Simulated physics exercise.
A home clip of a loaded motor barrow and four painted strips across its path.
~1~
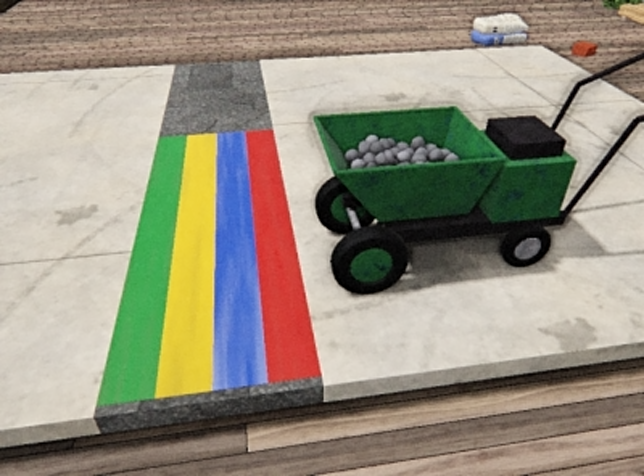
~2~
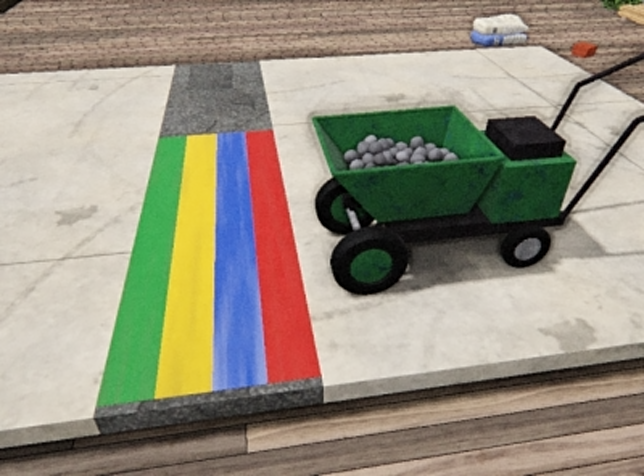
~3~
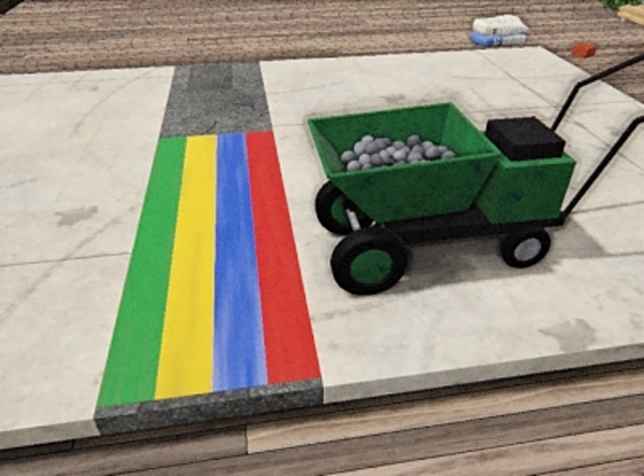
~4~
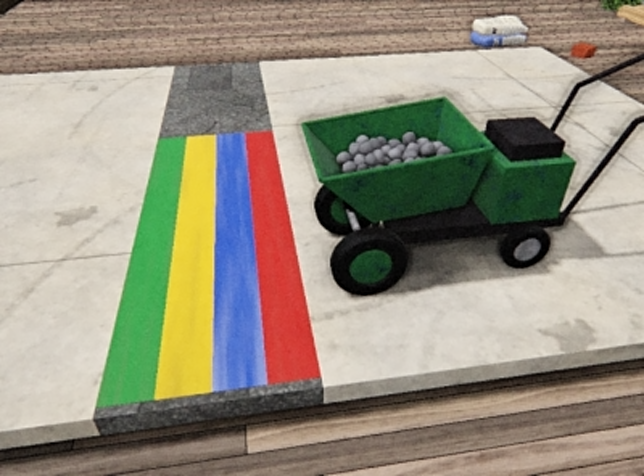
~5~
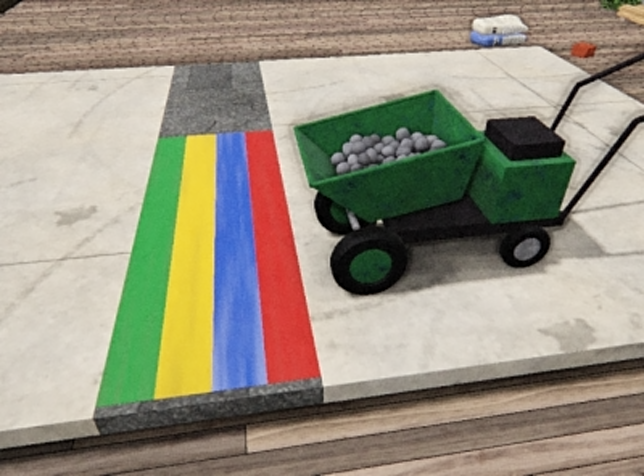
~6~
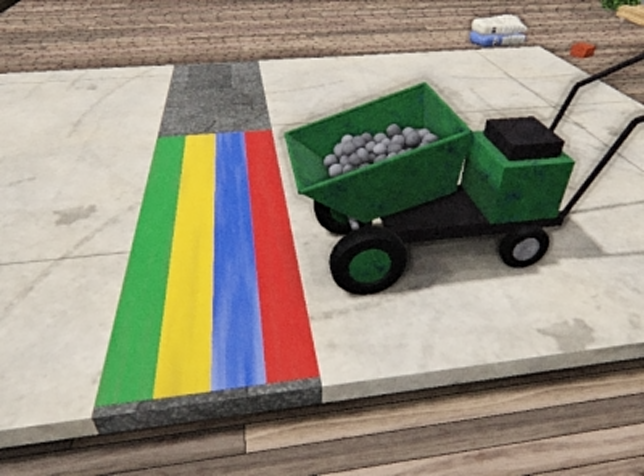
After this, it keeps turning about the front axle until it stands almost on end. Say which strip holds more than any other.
The heap favours the blue strip.
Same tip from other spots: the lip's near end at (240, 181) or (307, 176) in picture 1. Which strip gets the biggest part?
In turn: That green strip; the strip in yellow.
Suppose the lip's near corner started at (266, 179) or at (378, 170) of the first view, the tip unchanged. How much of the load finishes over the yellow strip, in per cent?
Roughly 30 per cent, and 10 per cent.
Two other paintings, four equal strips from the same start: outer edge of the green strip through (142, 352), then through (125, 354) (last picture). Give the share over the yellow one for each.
In turn 30 and 30 in a hundred.
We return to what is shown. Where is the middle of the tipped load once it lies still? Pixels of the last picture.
At about (218, 272).
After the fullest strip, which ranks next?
It is that yellow strip.
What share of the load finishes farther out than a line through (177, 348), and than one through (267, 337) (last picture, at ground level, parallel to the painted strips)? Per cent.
In turn 10 and 70 in a hundred.
Just after the last frame, skip tipped steeply; every one in the skip.
A moment on, skip tipped right over; almost all in the skip; about a tenth over the blue strip; just a few over the yellow strip.
Further on, skip tipped right over; roughly a third in the skip; roughly a third over the blue strip; roughly a quarter over the yellow strip; about a tenth over the green strip.
When it is over, skip tipped right over; roughly a third in the skip; not one over the red strip; roughly half over the blue strip; roughly a quarter over the yellow strip; about a tenth over the green strip.
